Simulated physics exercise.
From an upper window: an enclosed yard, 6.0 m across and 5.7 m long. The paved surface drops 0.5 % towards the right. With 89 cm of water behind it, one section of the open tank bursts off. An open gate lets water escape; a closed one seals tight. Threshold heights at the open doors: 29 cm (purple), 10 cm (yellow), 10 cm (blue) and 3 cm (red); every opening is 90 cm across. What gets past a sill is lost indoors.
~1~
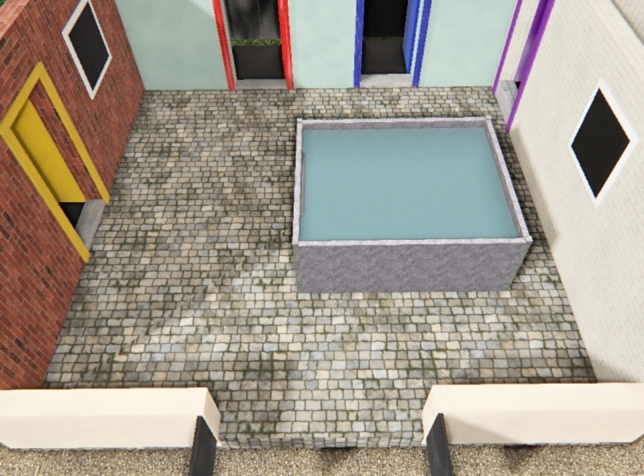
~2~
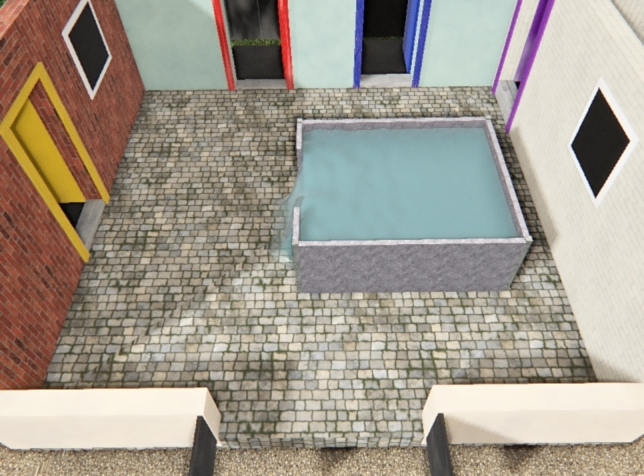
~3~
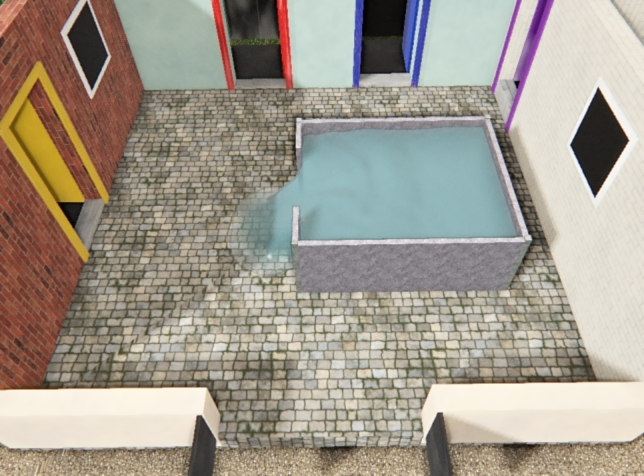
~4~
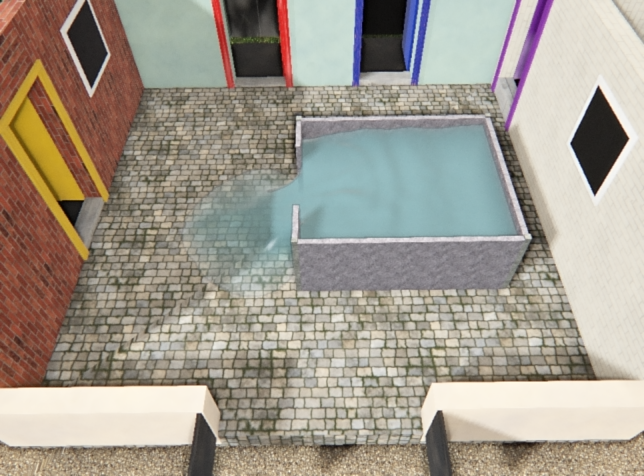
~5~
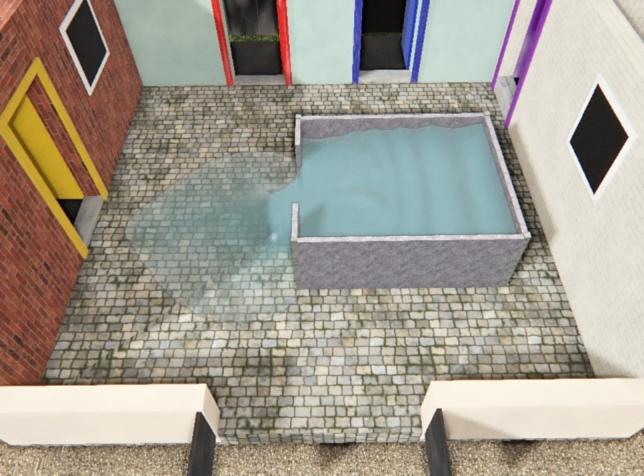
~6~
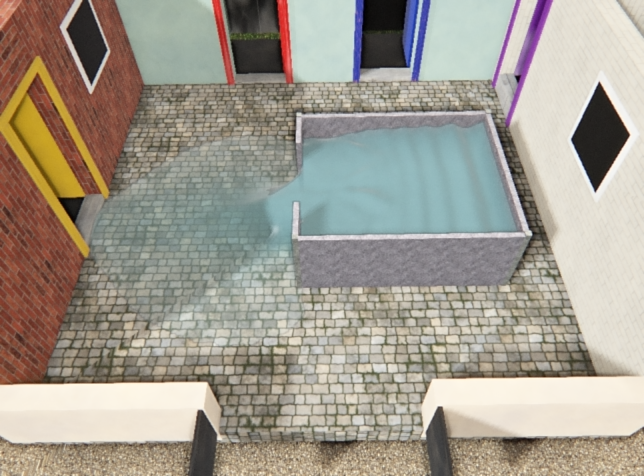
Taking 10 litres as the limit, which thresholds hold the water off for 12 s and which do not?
Within that time: At the purple door it does not reach the limit; at the yellow door it goes over the limit; at the blue door it exceeds the limit; at the red door it goes over the limit.
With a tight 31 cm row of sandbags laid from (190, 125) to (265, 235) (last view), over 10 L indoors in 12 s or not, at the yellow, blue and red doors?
Then: Yellow over, blue under, red past it.
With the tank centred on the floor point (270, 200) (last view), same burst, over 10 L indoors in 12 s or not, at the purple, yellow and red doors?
Against that limit: Purple not over, yellow past it, red over.
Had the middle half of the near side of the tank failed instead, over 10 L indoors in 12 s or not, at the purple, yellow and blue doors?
Then: Purple under, yellow under, blue not over.
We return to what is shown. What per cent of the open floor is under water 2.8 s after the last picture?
Some 70 per cent of it.
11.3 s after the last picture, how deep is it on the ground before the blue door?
Some 13.0 cm.
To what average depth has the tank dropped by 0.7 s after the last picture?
About 63 cm.
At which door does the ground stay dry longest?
The purple one.
Then, 0.7 s after the last picture water covers 40 % of the floor and is deepest (52 cm) near (295, 222); purple door not reached, yellow door 23 cm at the sill, 108 L in, blue door not reached, red door not reached.
Then, 1.5 s after the last picture water covers 40 % of the floor and is deepest (44 cm) near (144, 88); purple door not reached, yellow door 34 cm at the sill, 278 L in, blue door not reached, red door 2 cm at the sill, 0 L in.
Then, 2.8 s after the last picture water covers 70 % of the floor and is deepest (32 cm) near (295, 222); purple door not reached, yellow door 24 cm at the sill, 463 L in, blue door not reached, red door 7 cm at the sill, 7 L in.
Then, 6.3 s after the last picture water covers 100 % of the floor and is deepest (18 cm) near (538, 230); purple door 13 cm at the sill, 0 L in, yellow door 14 cm at the sill, 630 L in, blue door 4 cm at the sill, 0 L in, red door 7 cm at the sill, 50 L in.
Then, 11.3 s after the last picture water covers 100 % of the floor and is deepest (15 cm) near (581, 404); purple door 13 cm at the sill, 0 L in, yellow door 9 cm at the sill, 654 L in, blue door 13 cm at the sill, 21 L in, red door 6 cm at the sill, 96 L in.
